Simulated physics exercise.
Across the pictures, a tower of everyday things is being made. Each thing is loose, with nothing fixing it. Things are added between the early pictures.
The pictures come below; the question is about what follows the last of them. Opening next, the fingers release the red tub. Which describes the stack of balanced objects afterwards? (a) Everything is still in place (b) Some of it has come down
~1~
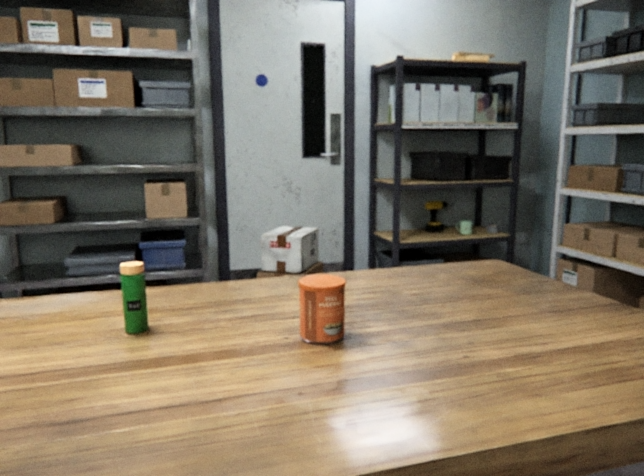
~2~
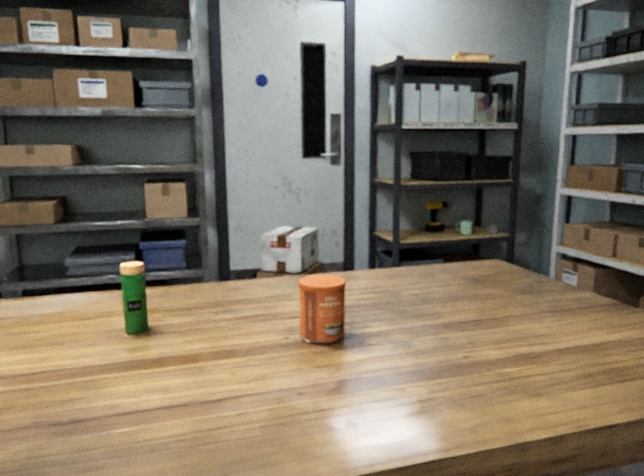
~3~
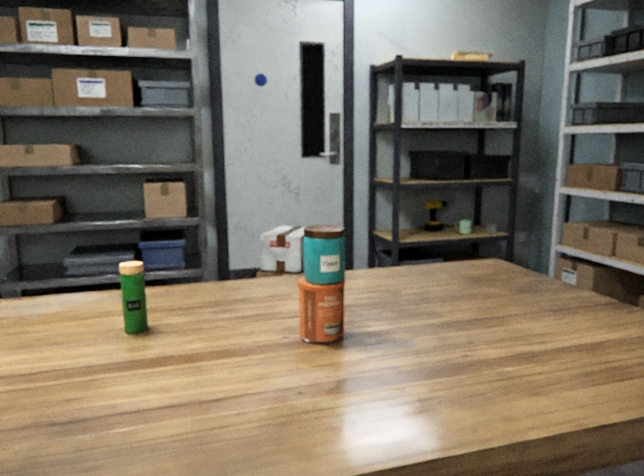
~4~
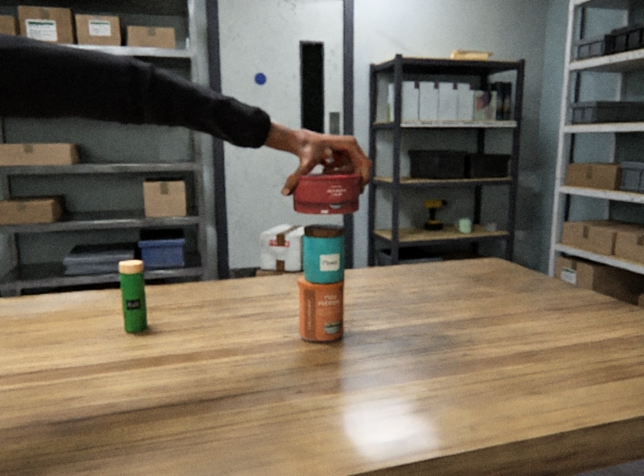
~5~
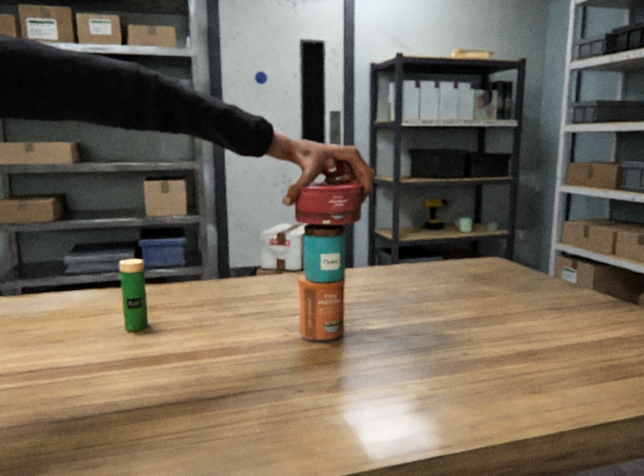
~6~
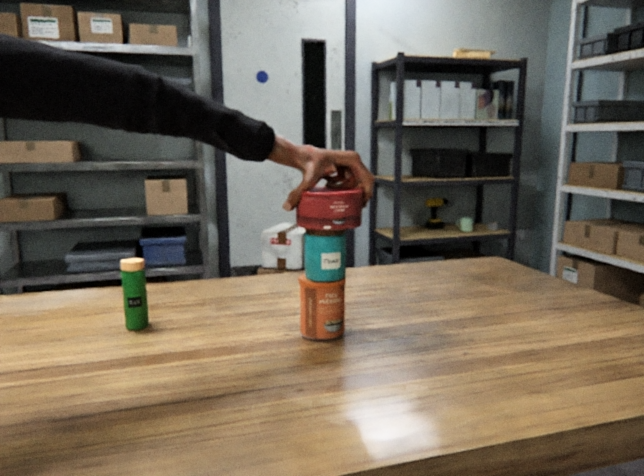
a, everything is still in place.
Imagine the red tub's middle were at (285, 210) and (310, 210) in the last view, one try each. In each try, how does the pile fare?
First, it comes apart; second, it holds.
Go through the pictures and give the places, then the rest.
The last thing is not in view yet, in the first picture.
The last thing is not in view yet; orange tin (322, 309), in the second picture.
The last thing is not in view yet; green shaker (134, 297), in the third picture.
Still above its spot; red tub (326, 192); turquoise jar (324, 253), in the fourth picture.
Still above its spot; red tub (328, 202); orange tin (322, 306), in the fifth picture.
In place under the hand; red tub (329, 207); green shaker (135, 294), in the sixth picture.
Then, 0.20 s after the last picture, nothing has stirred.
Then, 0.50 s after the last picture, red tub resting near (329, 208).
At rest, all 4 in place. Seen from the same camera at the end, red tub near (329, 208). The pile stays up.
